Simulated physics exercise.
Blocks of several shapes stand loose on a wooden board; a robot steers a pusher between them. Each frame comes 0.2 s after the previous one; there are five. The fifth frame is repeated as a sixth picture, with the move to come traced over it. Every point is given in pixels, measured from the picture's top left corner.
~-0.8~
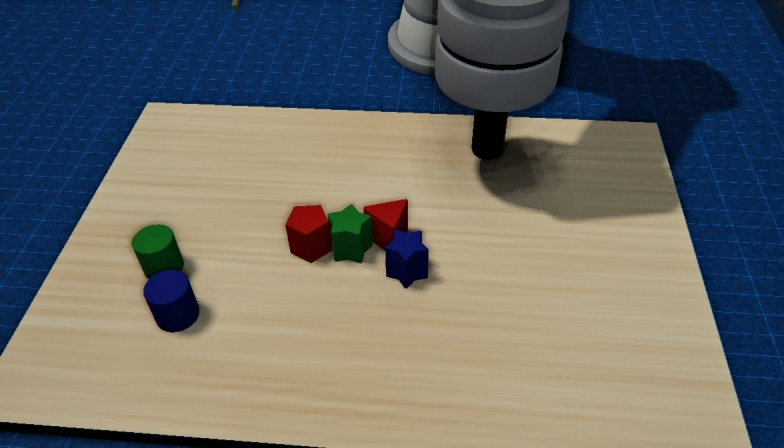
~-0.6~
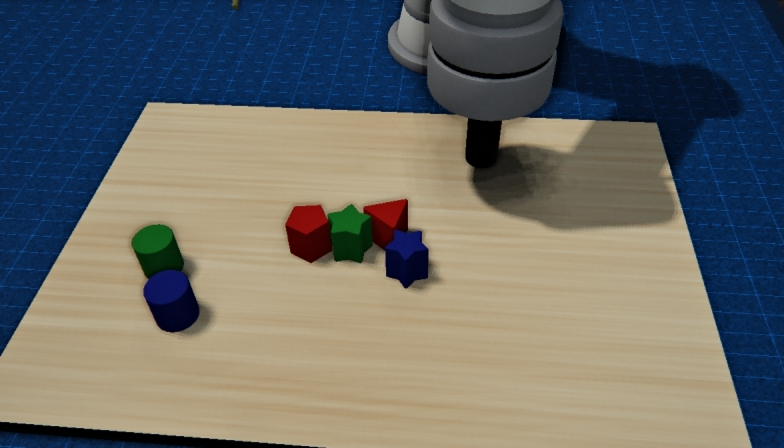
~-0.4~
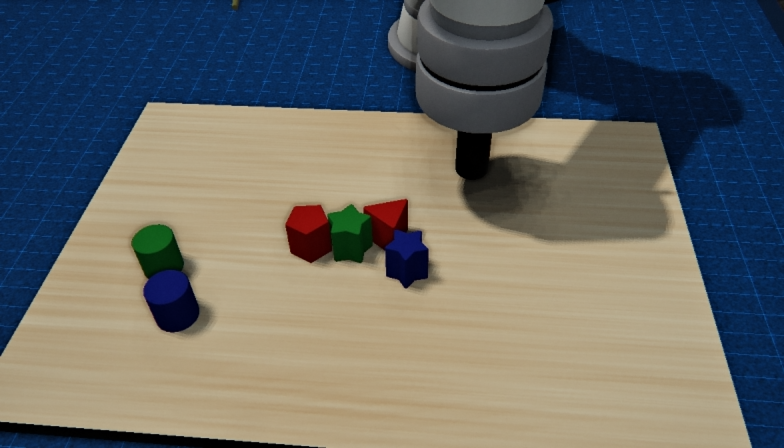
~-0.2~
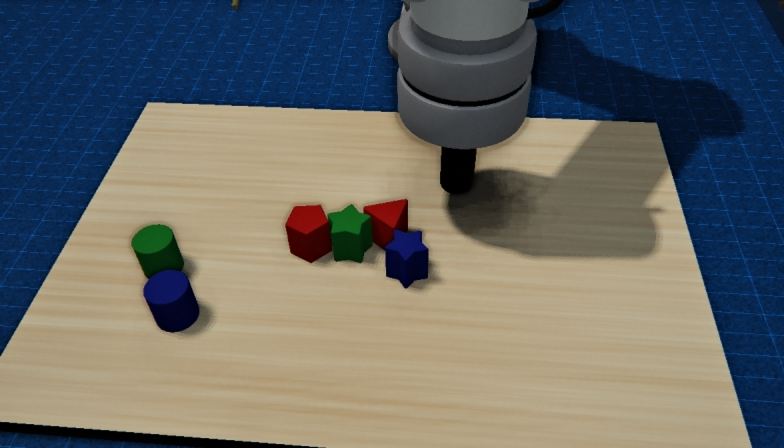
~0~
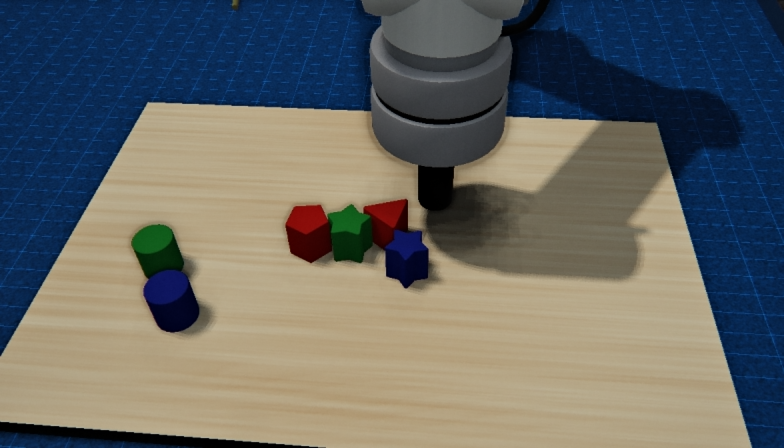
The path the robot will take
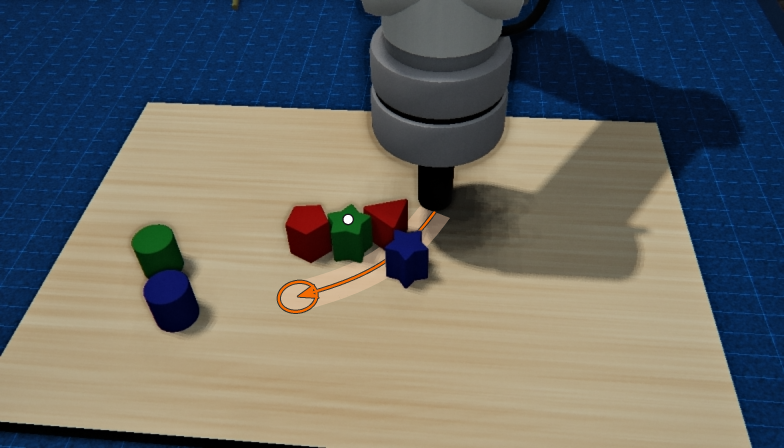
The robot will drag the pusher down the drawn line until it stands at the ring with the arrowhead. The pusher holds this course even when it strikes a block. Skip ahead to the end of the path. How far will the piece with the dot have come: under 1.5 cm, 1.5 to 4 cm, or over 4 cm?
I reckon it covers between 1.5 and 4 cm.
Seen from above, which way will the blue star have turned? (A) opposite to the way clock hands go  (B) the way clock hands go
Letter A.
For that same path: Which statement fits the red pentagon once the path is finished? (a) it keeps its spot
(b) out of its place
(b)
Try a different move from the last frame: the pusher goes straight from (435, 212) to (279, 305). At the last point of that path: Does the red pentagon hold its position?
No.
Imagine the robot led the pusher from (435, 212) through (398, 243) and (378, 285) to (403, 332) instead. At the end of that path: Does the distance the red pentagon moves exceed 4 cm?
My answer is no.
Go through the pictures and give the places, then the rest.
In the first frame, pusher's lower end (487, 151); red pentagon (307, 218); green star (348, 219); red triangular piece (388, 210); blue star (407, 243).
In the second frame, pusher (481, 160); blocks still.
In the third frame, pusher (471, 171); blocks still.
In the fourth frame, pusher (457, 185); blocks still.
In the fifth frame, pusher (435, 201); red pentagon (307, 218); green star (348, 219); red triangular piece (388, 210); blue star (407, 243).
Drawn move, from (435, 212) by way of (404, 247) and (357, 277) to (298, 297); the dot is on the green star.
What follows on the original path. One third of the way, pusher (403, 236); red pentagon (298, 219); green star (336, 223); red triangular piece (370, 214).
Two thirds of the way, pusher (355, 266); red pentagon (295, 220); green star (331, 225), turned 20° clockwise; red triangular piece (362, 212), turned 25° clockwise; blue star (399, 256), turned 50° anticlockwise.
At the end, pusher (296, 286); red pentagon (293, 217); green star (327, 230), turned 55° clockwise; red triangular piece (362, 212), turned 25° clockwise; blue star (399, 256), turned 50° anticlockwise.
